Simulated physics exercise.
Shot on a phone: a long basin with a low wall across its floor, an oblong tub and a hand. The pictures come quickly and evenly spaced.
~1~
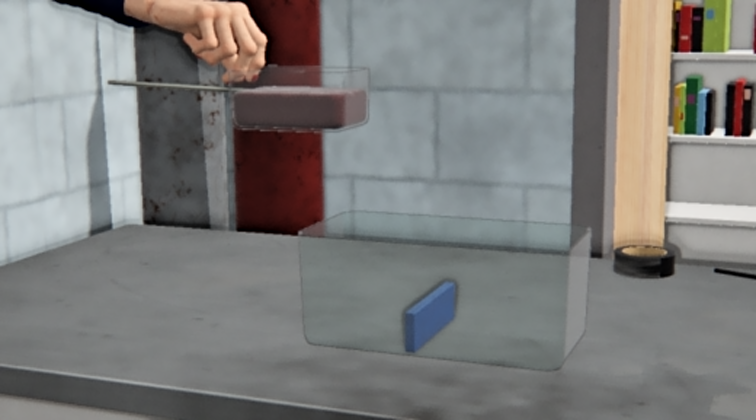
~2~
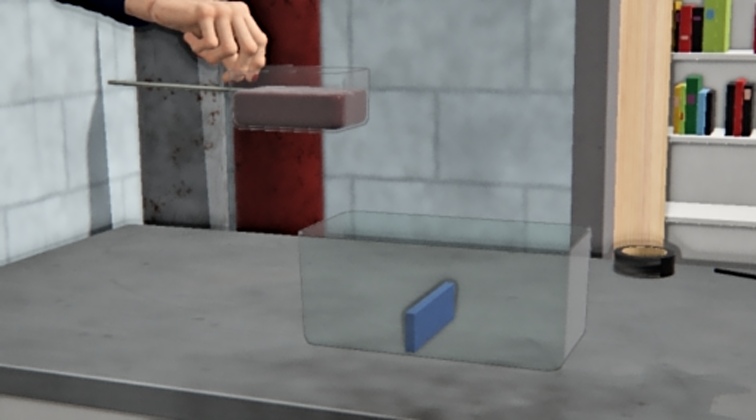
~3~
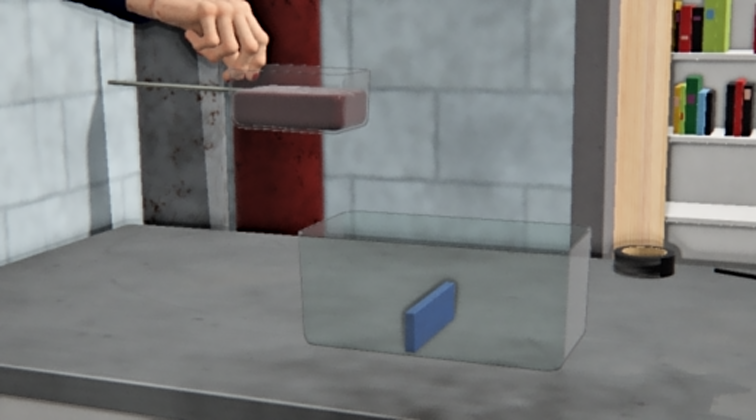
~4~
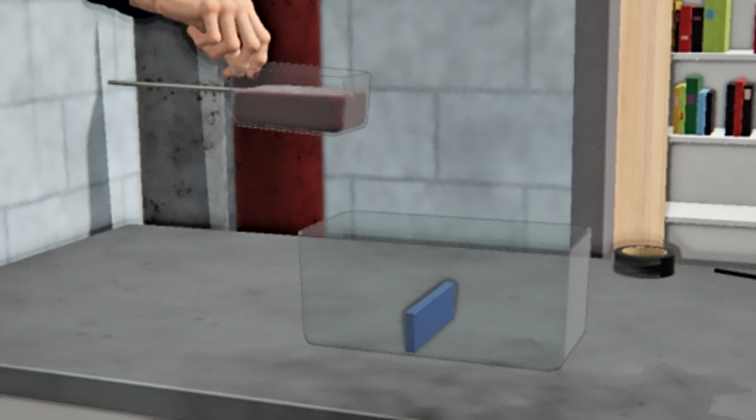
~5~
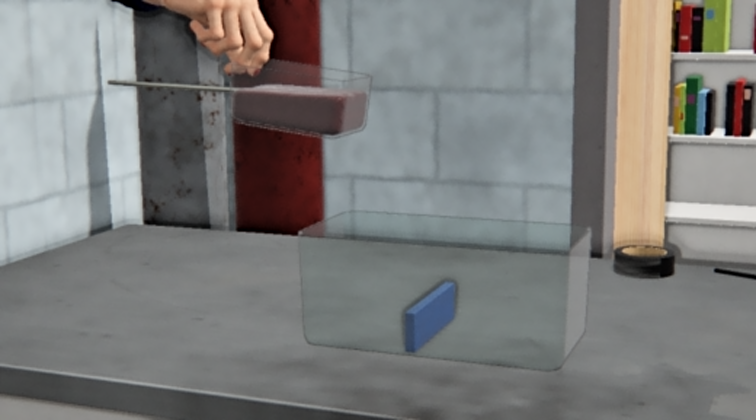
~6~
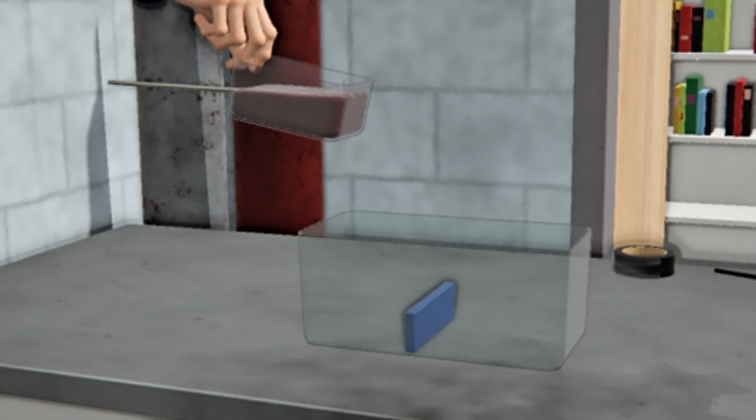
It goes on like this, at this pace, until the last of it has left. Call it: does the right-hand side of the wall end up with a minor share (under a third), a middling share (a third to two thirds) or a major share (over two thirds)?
The right side gets a minor share.
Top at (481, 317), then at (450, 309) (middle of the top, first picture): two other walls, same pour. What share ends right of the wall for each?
Case 1: 10 %; case 2: 5 %.
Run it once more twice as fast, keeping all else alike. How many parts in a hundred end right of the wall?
Near 10 %.
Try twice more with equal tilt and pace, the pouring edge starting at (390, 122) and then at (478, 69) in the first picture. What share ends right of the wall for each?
Near 55 in a hundred first, near 95 in a hundred second.
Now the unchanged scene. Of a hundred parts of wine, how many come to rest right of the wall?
It comes to 15 per cent or so.
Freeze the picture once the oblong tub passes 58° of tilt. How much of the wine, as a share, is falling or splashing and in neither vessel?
Something close to 30 percent of it.
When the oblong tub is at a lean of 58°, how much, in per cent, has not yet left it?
Looks like roughly 60 percent is still held.
A moment on, the tilt is 58° and 60 per cent is still to pour, 9 is left of the wall and 0 right of it.
Next, the tilt is 87° and 17 per cent is still to pour, 57 is left of the wall and 15 right of it.
Then the tilt is 94° and 4 per cent is still to pour, 78 is left of the wall and 16 right of it.
Later the tilt is 94° and 1 per cent is still to pour, 81 is left of the wall and 16 right of it.
Finally, 82 per cent lies left of the wall, 16 right of it and 2 outside.
